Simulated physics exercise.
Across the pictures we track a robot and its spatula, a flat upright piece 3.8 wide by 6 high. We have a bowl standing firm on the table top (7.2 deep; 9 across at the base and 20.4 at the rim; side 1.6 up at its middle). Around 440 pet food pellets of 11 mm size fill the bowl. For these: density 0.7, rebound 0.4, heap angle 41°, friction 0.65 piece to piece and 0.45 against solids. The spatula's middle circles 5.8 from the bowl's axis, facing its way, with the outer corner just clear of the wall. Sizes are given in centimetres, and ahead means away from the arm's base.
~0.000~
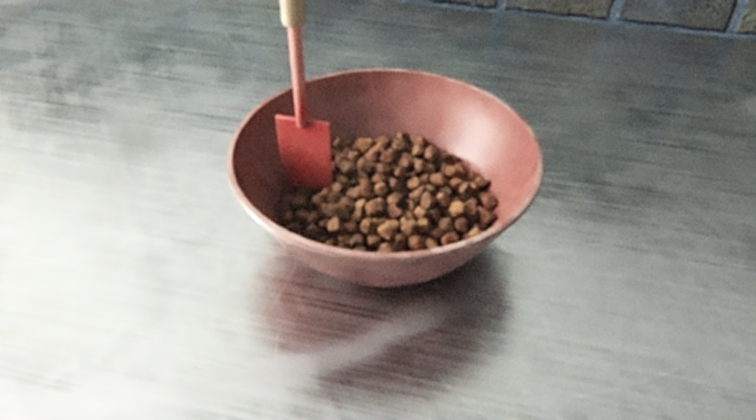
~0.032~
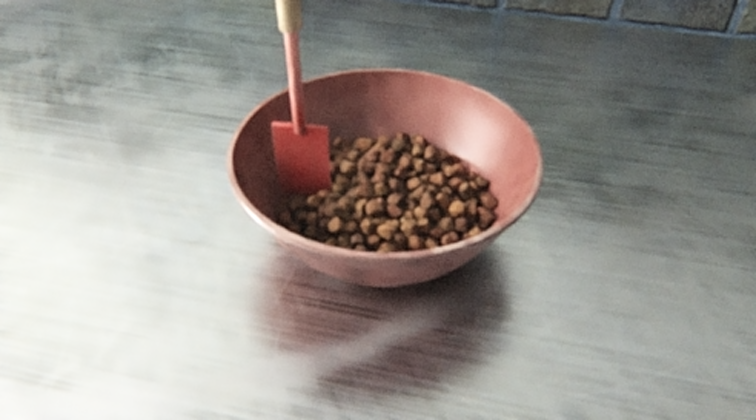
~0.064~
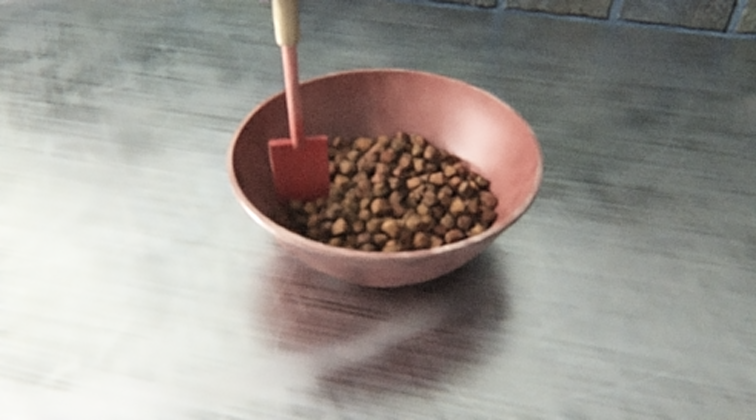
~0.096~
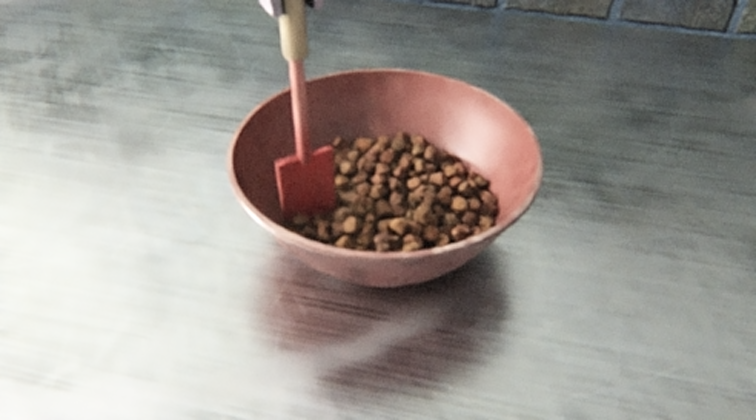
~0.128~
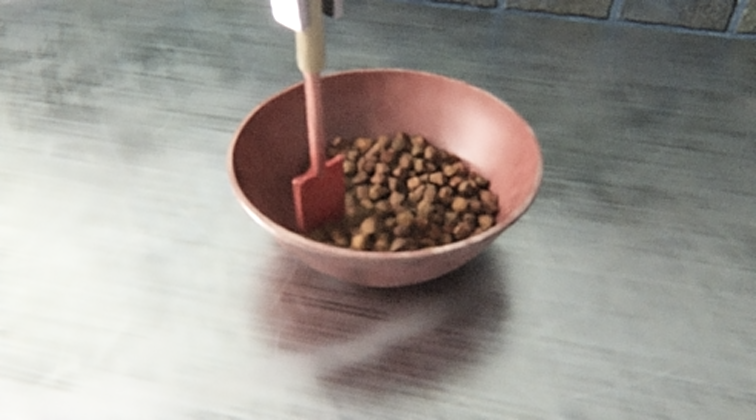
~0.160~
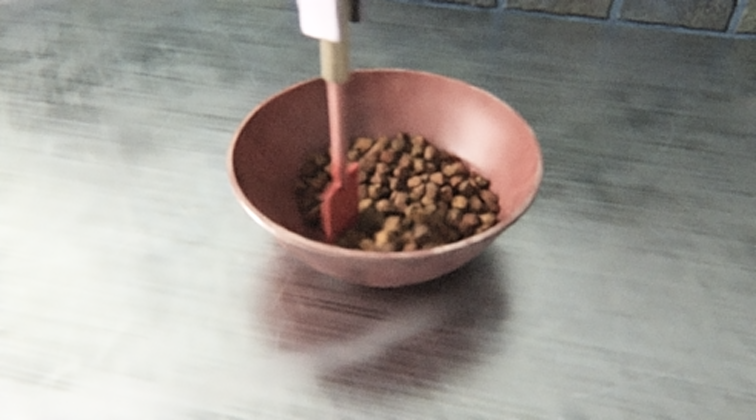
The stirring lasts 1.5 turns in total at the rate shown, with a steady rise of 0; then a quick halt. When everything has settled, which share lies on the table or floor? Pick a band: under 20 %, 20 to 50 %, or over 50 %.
Under 20 %.
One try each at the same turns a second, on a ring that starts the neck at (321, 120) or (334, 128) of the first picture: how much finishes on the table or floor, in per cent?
5 and 0 per cent.
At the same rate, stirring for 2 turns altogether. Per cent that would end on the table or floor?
Estimate: Near 15 %.
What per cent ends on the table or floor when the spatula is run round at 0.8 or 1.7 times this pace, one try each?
Roughly 5 and 30 per cent.
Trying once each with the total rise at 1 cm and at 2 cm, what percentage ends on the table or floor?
About 5 per cent on the first try and 5 per cent on the second.
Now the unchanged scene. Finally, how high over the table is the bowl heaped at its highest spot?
Measured height: Some 7.0 cm.
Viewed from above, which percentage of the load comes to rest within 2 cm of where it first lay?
Some 15 per cent.
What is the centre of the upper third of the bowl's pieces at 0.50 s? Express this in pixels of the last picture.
The top third is centred near (380, 111) in the last picture.
After 0.50 s, 257° round, highest piece 9 above the table; 424 in the bowl, 8 on the table or floor, 4 in flight or on the tool.
After 0.83 s, 78° round, highest piece 9 above the table; 397 in the bowl, 33 on the table or floor, 6 in flight or on the tool.
After 1.20 s, 180° round, highest piece 7 above the table; 386 in the bowl, 50 on the table or floor.
After 1.90 s, 180° round, highest piece 6 above the table; 386 in the bowl, 50 on the table or floor.
In the end, 386 in the bowl, 50 on the table or floor. That is 11 % on the table or floor.
